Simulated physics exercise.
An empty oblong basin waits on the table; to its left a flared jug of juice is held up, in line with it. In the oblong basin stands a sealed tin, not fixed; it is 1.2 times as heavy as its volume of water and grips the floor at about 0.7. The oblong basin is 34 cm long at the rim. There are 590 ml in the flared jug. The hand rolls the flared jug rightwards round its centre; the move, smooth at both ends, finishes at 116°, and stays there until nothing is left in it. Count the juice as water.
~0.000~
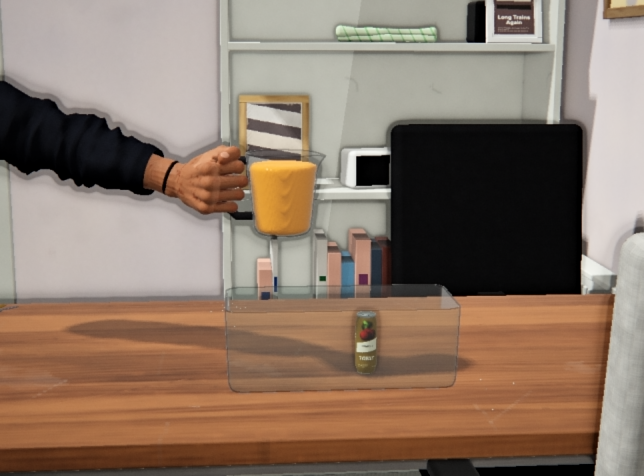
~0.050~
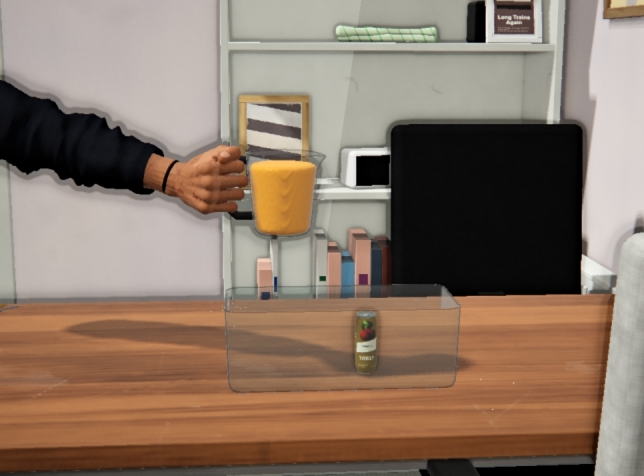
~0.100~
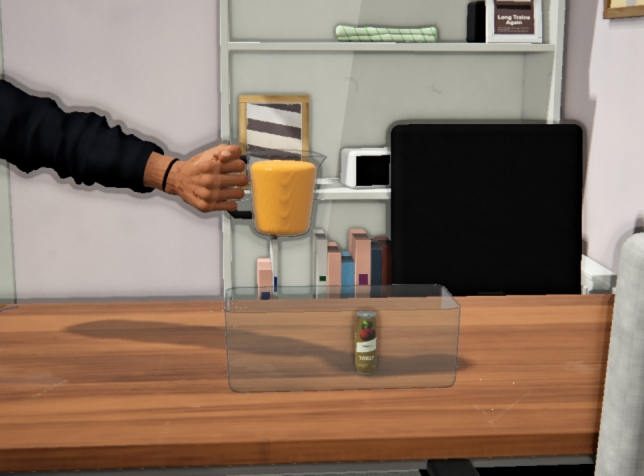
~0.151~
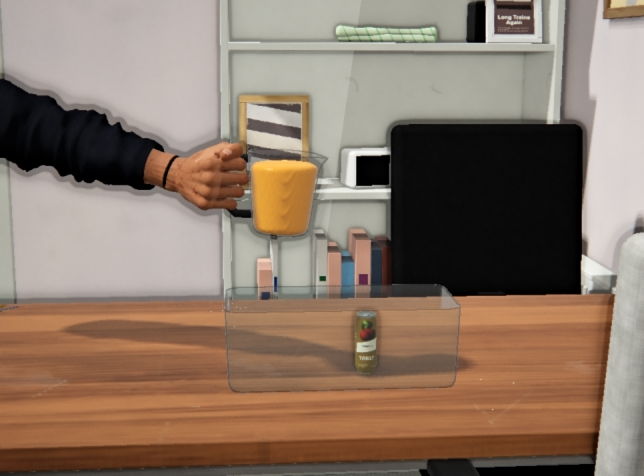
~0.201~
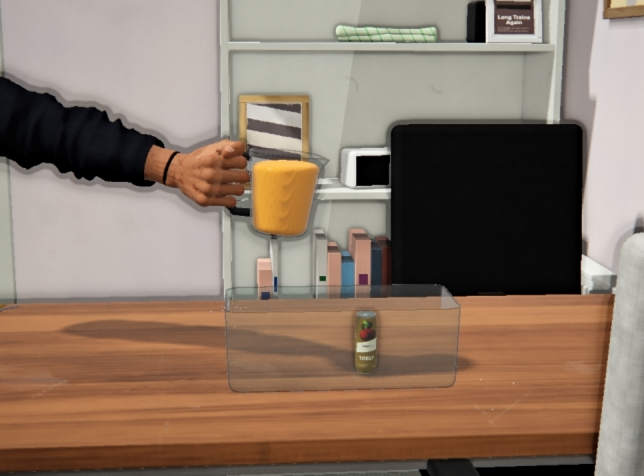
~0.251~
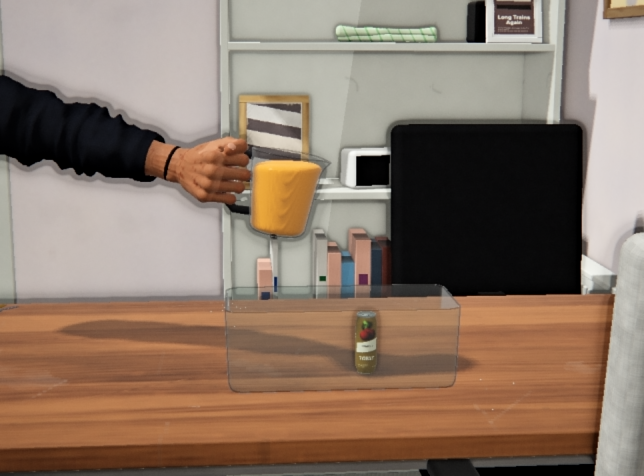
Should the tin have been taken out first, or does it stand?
It keeps standing.
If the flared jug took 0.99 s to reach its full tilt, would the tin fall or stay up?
The tin remains upright.
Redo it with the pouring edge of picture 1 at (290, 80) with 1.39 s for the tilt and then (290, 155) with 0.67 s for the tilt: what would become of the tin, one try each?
First it goes over; then it falls.
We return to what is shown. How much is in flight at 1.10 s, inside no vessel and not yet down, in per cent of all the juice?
Near 20 in a hundred.
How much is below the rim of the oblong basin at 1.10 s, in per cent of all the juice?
About 64 per cent.
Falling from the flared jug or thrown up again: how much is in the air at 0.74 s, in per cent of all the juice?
Some 18 per cent.
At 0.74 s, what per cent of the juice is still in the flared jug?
Some 78 per cent.
By 0.74 s the tilt is 64° and 77 per cent is still to pour; the tin stands where it began.
By 1.10 s the tilt is 104° and 16 per cent is still to pour; the tin stands where it began.
By 1.48 s the tilt is 116° and 0 per cent is still to pour; the tin stands where it began.
By 1.89 s the tilt is 116° and 0 per cent is still to pour; the tin stands where it began.
At rest the tin stands where it began.
